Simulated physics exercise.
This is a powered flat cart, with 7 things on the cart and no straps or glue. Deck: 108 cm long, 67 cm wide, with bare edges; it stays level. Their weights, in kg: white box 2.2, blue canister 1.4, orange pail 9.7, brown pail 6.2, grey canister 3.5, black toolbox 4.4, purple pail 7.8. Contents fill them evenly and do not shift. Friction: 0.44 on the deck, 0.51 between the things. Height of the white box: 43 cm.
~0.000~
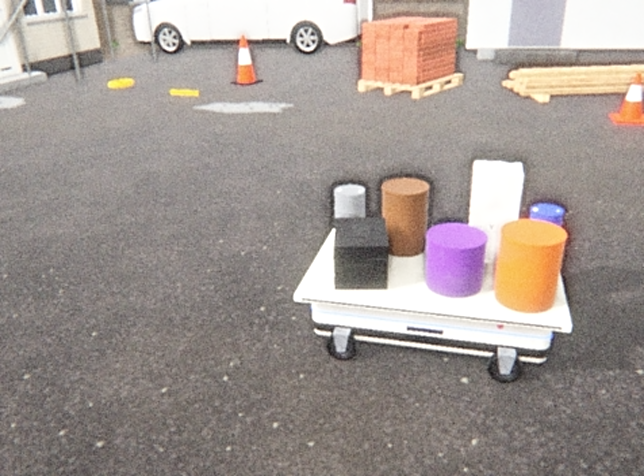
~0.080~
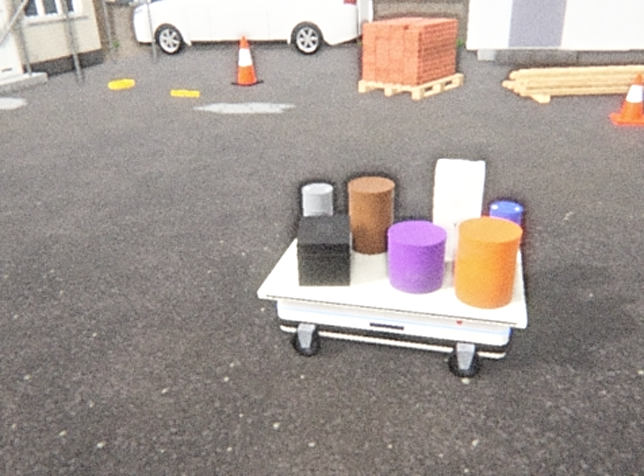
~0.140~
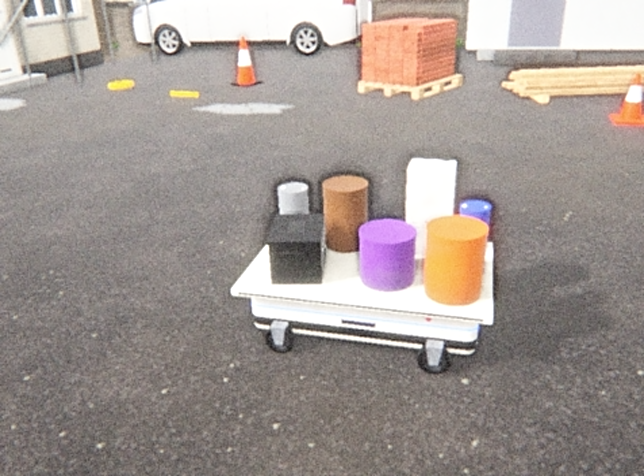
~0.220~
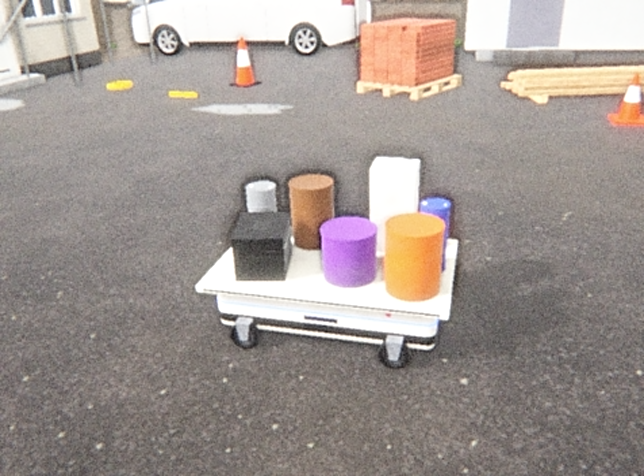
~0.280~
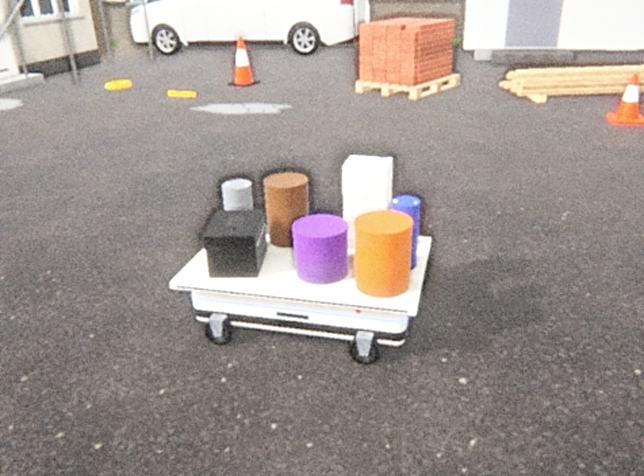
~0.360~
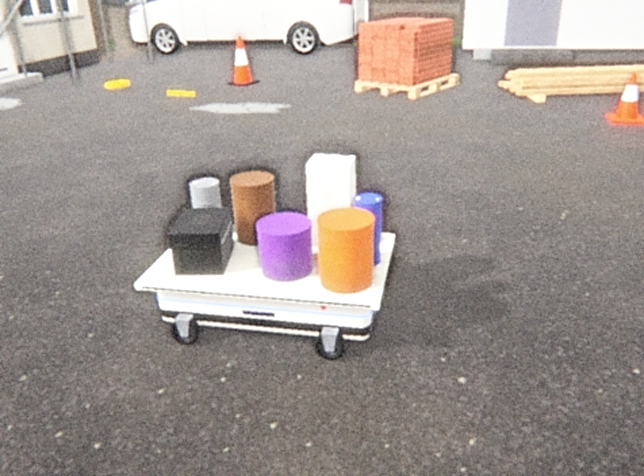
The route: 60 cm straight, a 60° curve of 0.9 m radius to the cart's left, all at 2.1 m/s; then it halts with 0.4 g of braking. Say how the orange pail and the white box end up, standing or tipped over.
The orange pail is still upright, the white box falls over.
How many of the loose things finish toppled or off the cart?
That comes to 5.
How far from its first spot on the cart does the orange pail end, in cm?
About 0 cm.
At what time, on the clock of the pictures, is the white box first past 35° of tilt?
Near 0.8 s.
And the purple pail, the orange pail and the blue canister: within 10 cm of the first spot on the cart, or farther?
The purple pail ends elsewhere; the orange pail holds its spot; the blue canister leaves its spot.
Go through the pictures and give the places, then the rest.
Cart 0 cm along; orange pail (528, 266); white box (494, 211), in the first frame.
Cart 17 cm along; black toolbox (325, 250), in the second frame.
Cart 29 cm along; purple pail (388, 255), in the third frame.
Cart 46 cm along; brown pail (313, 212), in the fourth frame.
Cart 59 cm along; black toolbox (237, 243); purple pail (321, 250), in the fifth frame.
Cart 76 cm along, turned 3°; orange pail (346, 251); white box (332, 202), in the sixth frame.
By 0.56 s, cart 118 cm along, turned 27°; brown pail and grey canister now off the cart; white box 6 cm from its spot near (231, 202); black toolbox 26 cm from its spot.
By 0.76 s, cart 160 cm along, turned 54°; white box and black toolbox now off the cart; blue canister tilted 23°; purple pail 16 cm from its spot.
By 1.06 s, cart 216 cm along, turned 60°; blue canister on its side; purple pail 18 cm from its spot.
By 1.36 s, cart 240 cm along, turned 60°; blue canister on its side; purple pail 18 cm from its spot.
When it is over (3.4 s), off the cart and tipped over, white box, brown pail, grey canister and black toolbox; lying over on the cart, blue canister; not toppled but over 10 cm from the start, purple pail; the last one within 10 cm of the start.
